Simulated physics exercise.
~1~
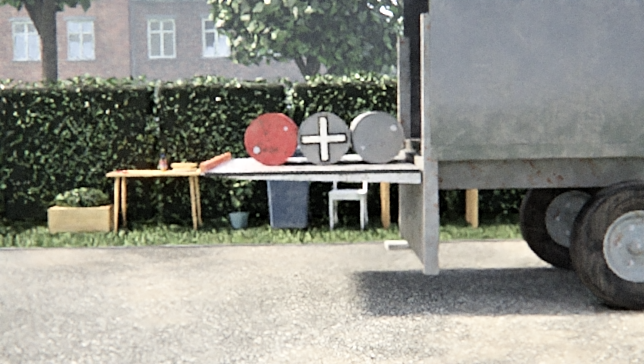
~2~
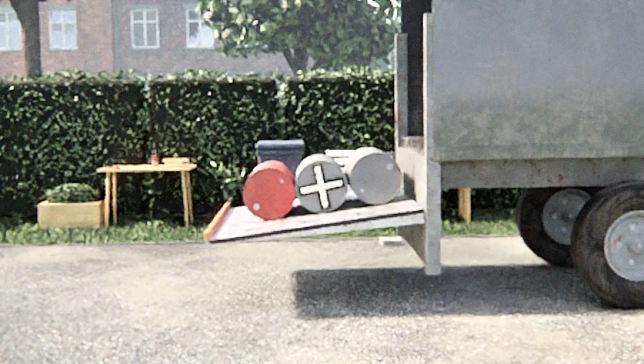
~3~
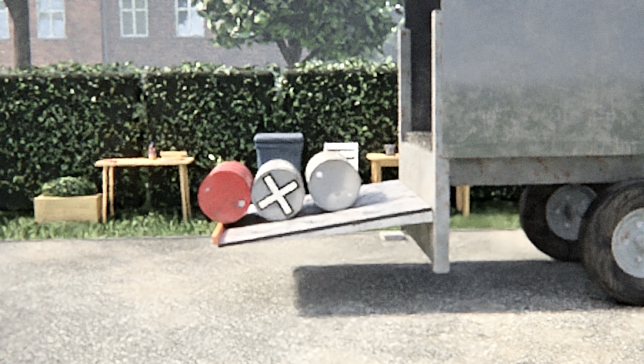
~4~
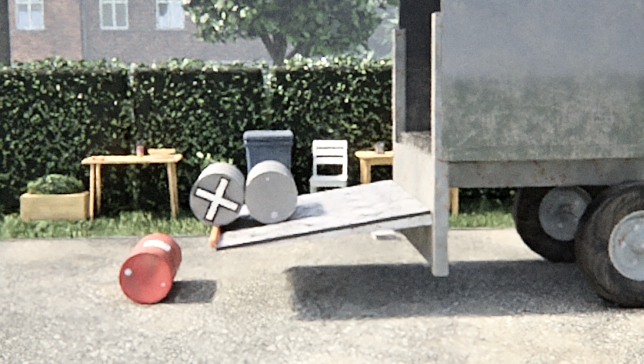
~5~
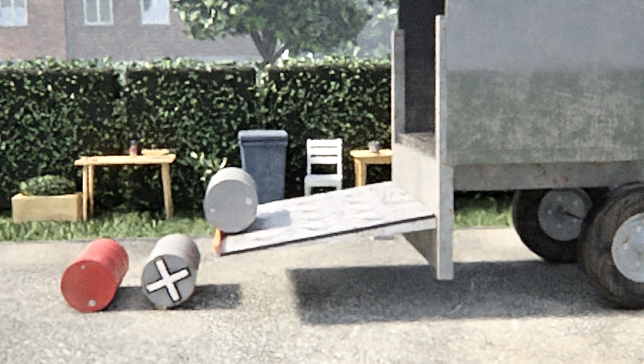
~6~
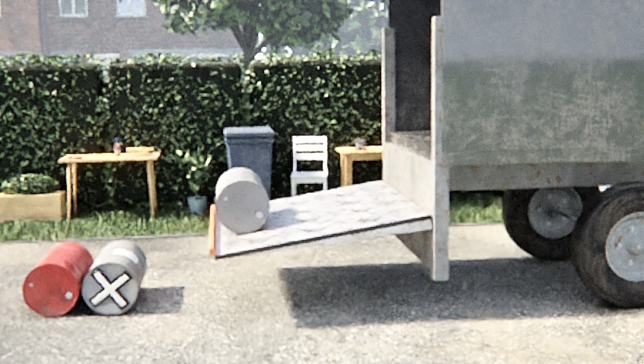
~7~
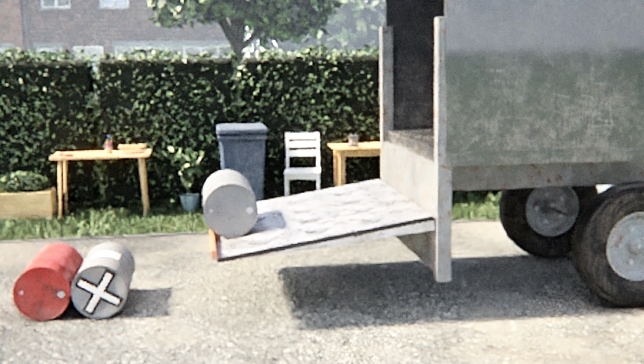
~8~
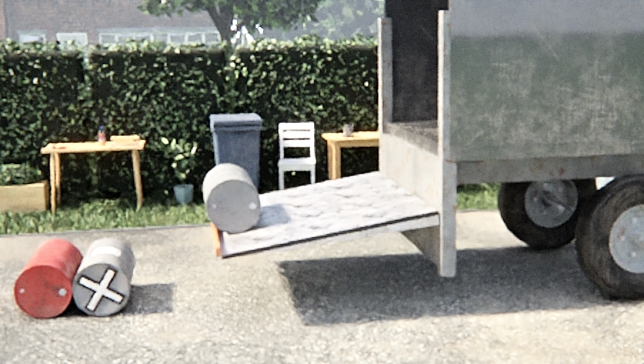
On a road beside a hedge, a truck's tail-lift sank and tilted, and three drums rolled left down it; the red one dropped off first, then the one with a white cross, while the plain grey drum stayed at the plate's edge.
